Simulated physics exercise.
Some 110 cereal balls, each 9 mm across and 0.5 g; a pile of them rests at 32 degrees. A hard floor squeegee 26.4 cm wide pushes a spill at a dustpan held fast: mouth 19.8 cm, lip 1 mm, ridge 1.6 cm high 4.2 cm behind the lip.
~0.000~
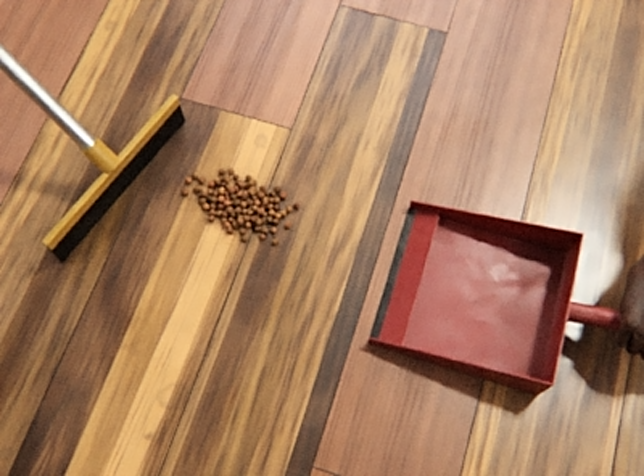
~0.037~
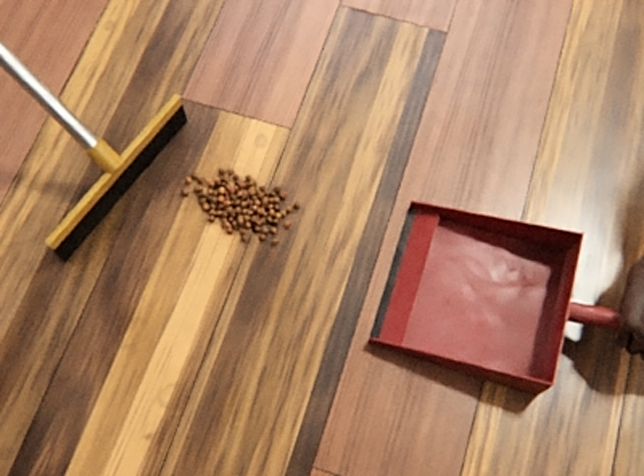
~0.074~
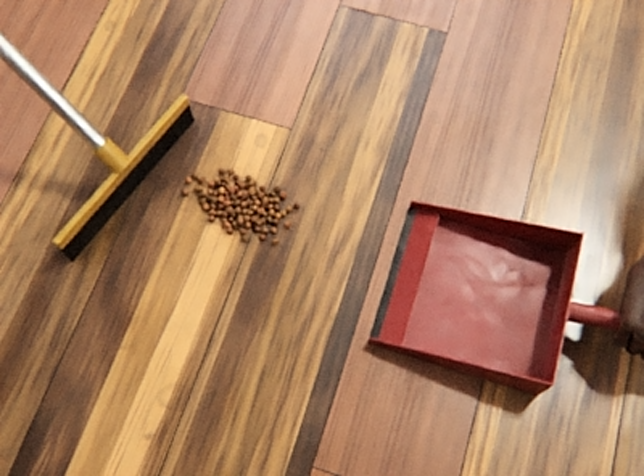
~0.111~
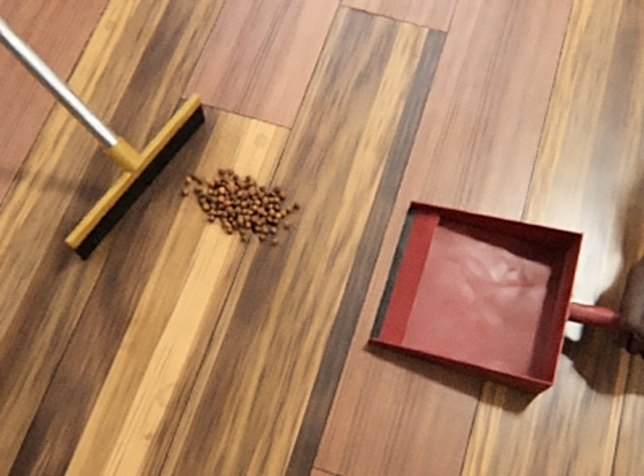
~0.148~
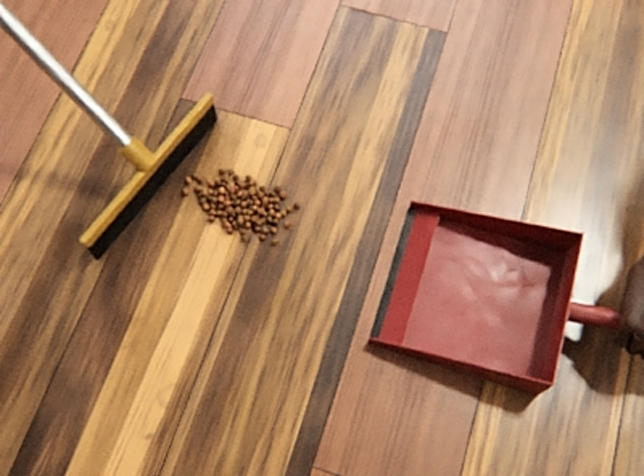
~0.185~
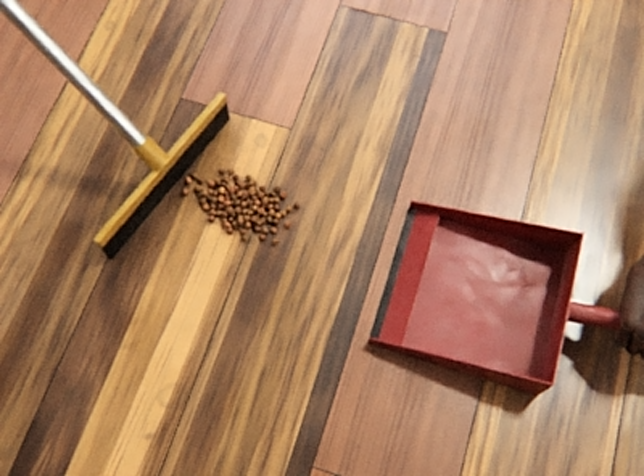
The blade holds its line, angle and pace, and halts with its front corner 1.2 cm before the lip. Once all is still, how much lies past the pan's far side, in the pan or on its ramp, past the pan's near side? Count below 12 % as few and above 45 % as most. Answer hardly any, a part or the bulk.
Far side: A part, pan: Hardly any, near side: Hardly any.
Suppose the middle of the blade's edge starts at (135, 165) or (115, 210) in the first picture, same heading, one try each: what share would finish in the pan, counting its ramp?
Some 0 and 0 per cent.
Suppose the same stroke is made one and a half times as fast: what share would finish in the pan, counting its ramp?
Then about 0 per cent.
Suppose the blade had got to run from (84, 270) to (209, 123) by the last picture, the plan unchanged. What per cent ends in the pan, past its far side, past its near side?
Pan 20, far 5, near 10.
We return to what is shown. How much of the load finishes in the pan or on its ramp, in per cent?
Roughly 0 per cent.
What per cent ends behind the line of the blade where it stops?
Roughly 15 per cent.
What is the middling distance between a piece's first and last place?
Some 16 cm.
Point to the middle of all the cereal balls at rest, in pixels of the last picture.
Near (364, 238).
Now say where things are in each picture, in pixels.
Blade from (50, 244) to (175, 102), moved 0.0 cm, 0 of the pieces shifted so far; middle of the pieces at (242, 201); pan at (485, 301), in the first picture.
Blade from (52, 244) to (178, 102), moved 0.3 cm, 0 of the pieces shifted so far; middle of the pieces at (242, 201), in the second picture.
Blade from (60, 244) to (185, 101), moved 1.3 cm, 0 of the pieces shifted so far; middle of the pieces at (242, 201), in the third picture.
Blade from (73, 243) to (197, 101), moved 2.9 cm, 0 of the pieces shifted so far; middle of the pieces at (242, 201), in the fourth picture.
Blade from (87, 243) to (209, 100), moved 4.7 cm, 0 of the pieces shifted so far; middle of the pieces at (242, 201), in the fifth picture.
Blade from (101, 242) to (222, 100), moved 6.5 cm, 0 of the pieces shifted so far; middle of the pieces at (242, 201); pan at (485, 301). The blade's pace is about 0.48 m/s, heading 21 degrees away from the viewer's side, in the sixth picture.
After 0.48 s, middle of the blade 19 cm from the lip; 0 % over the lip, far side 5 %, near side 0 %.
Then, at 0.68 s, middle of the blade 10 cm from the lip; 0 % over the lip, far side 15 %, near side 0 %.
Then, at 1.00 s, middle of the blade 5 cm from the lip; 0 % over the lip, far side 20 %, near side 0 %.
By 1.3 s all is still; far side 20 %, pan 0 %, near side 0 %, in front of the lip or behind the blade 80 %.
